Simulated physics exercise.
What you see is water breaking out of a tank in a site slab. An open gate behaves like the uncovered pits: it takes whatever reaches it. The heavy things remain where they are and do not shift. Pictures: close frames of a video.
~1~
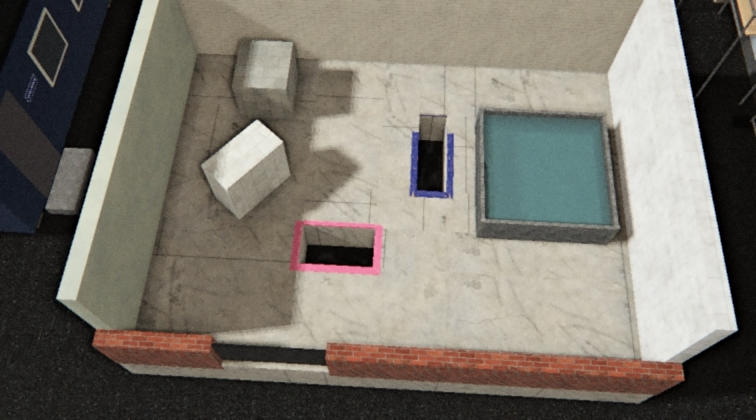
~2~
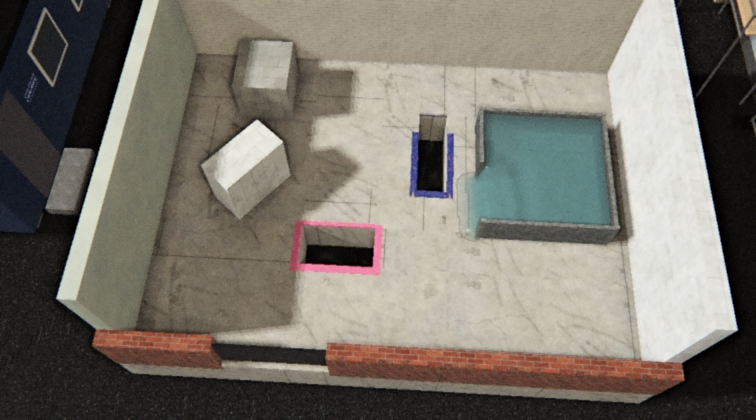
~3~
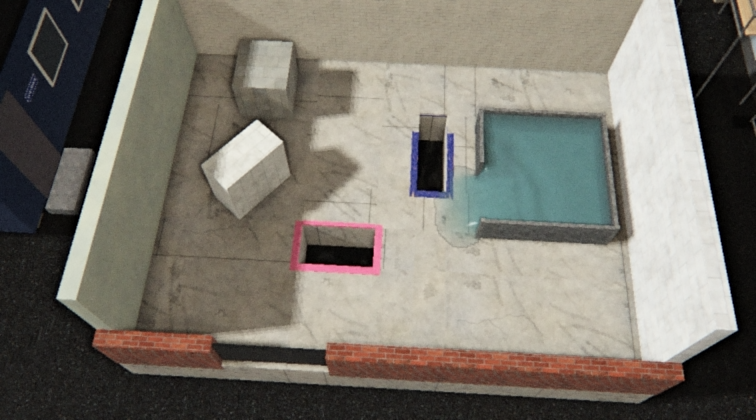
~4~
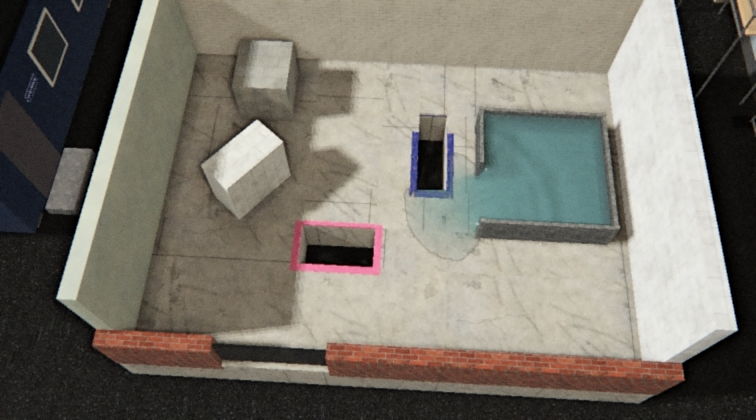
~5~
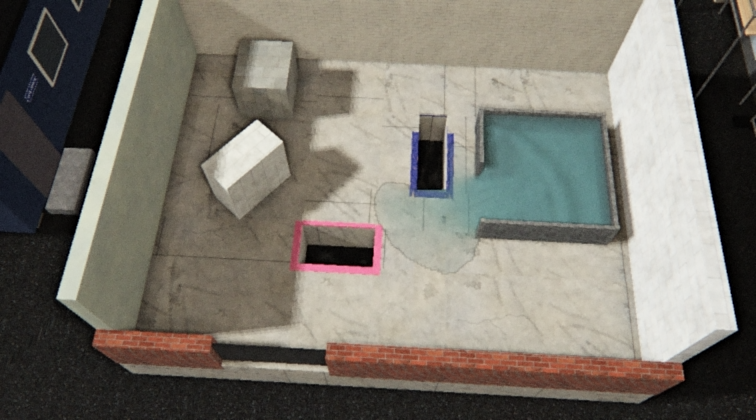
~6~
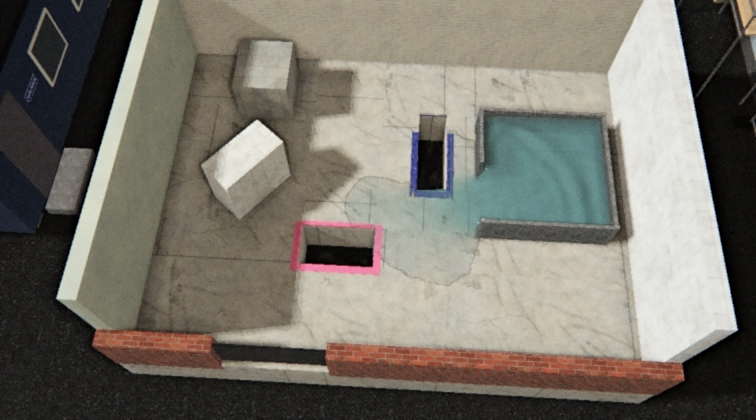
The clip shows a teal pool of water in a walled tank on a pale slab with two rectangular pits and two blocks; the tank's left side opens, and water pours out, spreading leftward across the floor between the pits.
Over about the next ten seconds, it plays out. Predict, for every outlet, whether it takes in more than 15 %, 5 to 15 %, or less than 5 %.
The gate will capture a light share below five per cent; the blue pit will capture a heavy share beyond fifteen per cent; the pink pit will capture a heavy share beyond fifteen per cent.
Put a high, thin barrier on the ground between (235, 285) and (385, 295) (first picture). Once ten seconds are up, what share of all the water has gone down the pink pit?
I'd put the pink pit at roughly 30 %.
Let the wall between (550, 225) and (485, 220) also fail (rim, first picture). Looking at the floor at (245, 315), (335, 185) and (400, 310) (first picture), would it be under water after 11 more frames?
First point spared, second point spared, third point swamped.
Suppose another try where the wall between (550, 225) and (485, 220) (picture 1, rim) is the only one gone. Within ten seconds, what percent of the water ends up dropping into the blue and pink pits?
In per cent: Blue 0, pink 8.
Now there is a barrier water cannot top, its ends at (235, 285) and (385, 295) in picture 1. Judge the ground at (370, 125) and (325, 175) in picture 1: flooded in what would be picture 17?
Going in order, I'd say kept out of it and drenched.
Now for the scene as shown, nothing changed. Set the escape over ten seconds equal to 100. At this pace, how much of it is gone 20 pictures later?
I make it 55 per cent.
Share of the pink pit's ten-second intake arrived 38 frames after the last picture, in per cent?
Around 75 %.
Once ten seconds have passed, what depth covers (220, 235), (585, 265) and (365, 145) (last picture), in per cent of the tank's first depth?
First spot roughly 8 %, second 0 %, third 2 %.
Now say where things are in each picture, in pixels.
Still water in the tank at (545, 168), in the first picture.
Water pours out at (481, 202) and has run to (468, 177), in the second picture.
The front is at (446, 233), out from the gap at (480, 203), in the third picture.
Water pours out at (480, 203) and has run to (410, 196), in the fourth picture.
Water pours out at (481, 203) and has run to (381, 210), in the fifth picture.
The front is at (352, 212), out from the gap at (481, 203), in the sixth picture.
A moment on, water covers 15 % of the floor; the gate 0 %, the blue pit 5 %, the pink pit 3 %.
Next, water covers 25 % of the floor; the gate 0 %, the blue pit 9 %, the pink pit 7 %.
Then, water covers 35 % of the floor; the gate 0 %, the blue pit 14 %, the pink pit 13 %.
Later, water covers 45 % of the floor; the gate 0 %, the blue pit 18 %, the pink pit 19 %.
In the end, water covers 55 % of the floor; the gate 0 %, the blue pit 22 %, the pink pit 26 %.
